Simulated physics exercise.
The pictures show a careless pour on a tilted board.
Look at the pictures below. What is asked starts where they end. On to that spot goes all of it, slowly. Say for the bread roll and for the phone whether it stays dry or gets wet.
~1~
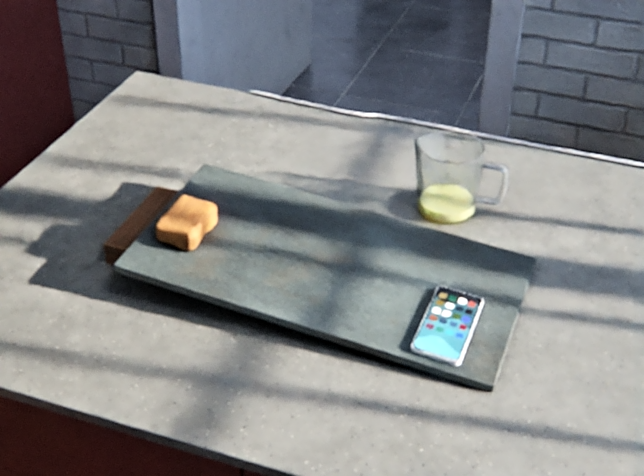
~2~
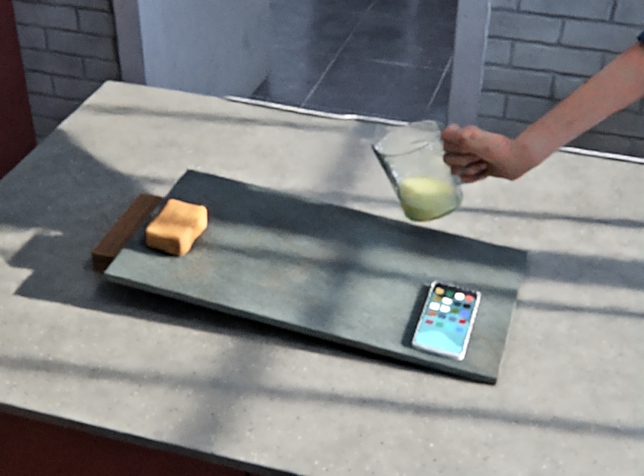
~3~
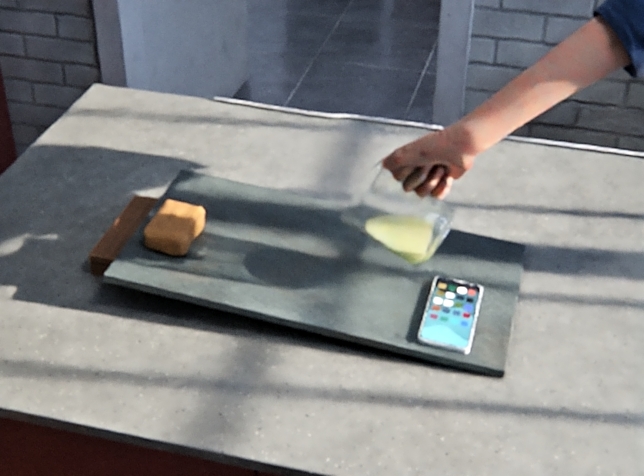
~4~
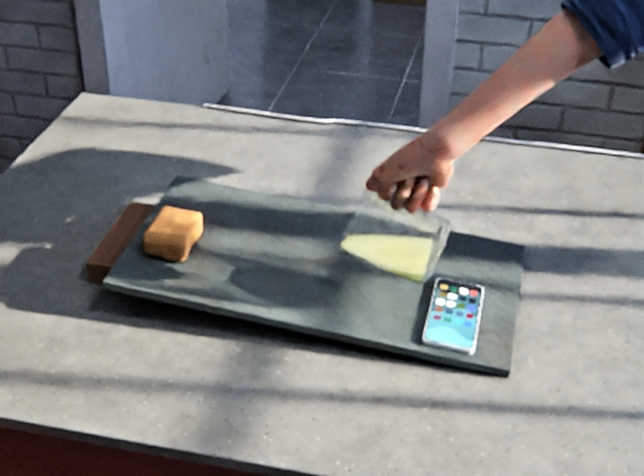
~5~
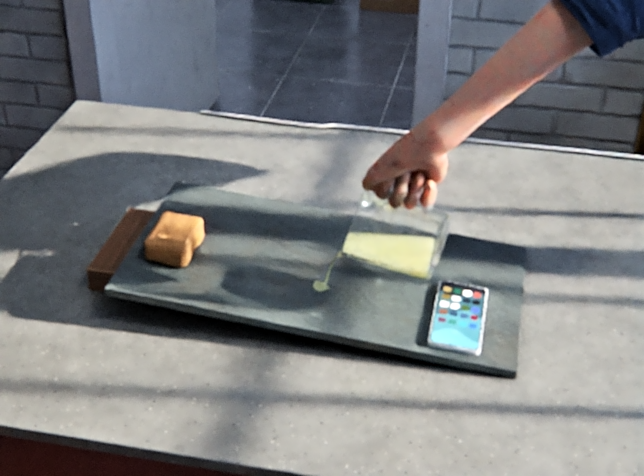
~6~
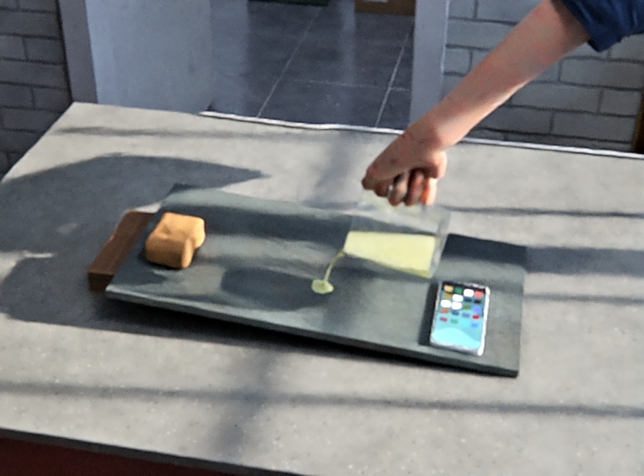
Bread roll - stays dry, phone - gets wet.
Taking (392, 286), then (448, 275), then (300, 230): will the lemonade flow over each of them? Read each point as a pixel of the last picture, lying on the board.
Well, the first one is gotten to, the second one is gotten to, and the last one is left alone.
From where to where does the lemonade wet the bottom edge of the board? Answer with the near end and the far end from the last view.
Near end around (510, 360), far end around (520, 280).
Soon after, it runs down to the right; the bread roll is dry; the phone is dry.
Later, it runs down to the right and off the end; the bread roll is dry; the phone is wet.
In the end, it runs down to the right and off the end; the bread roll is dry; the phone is wet.
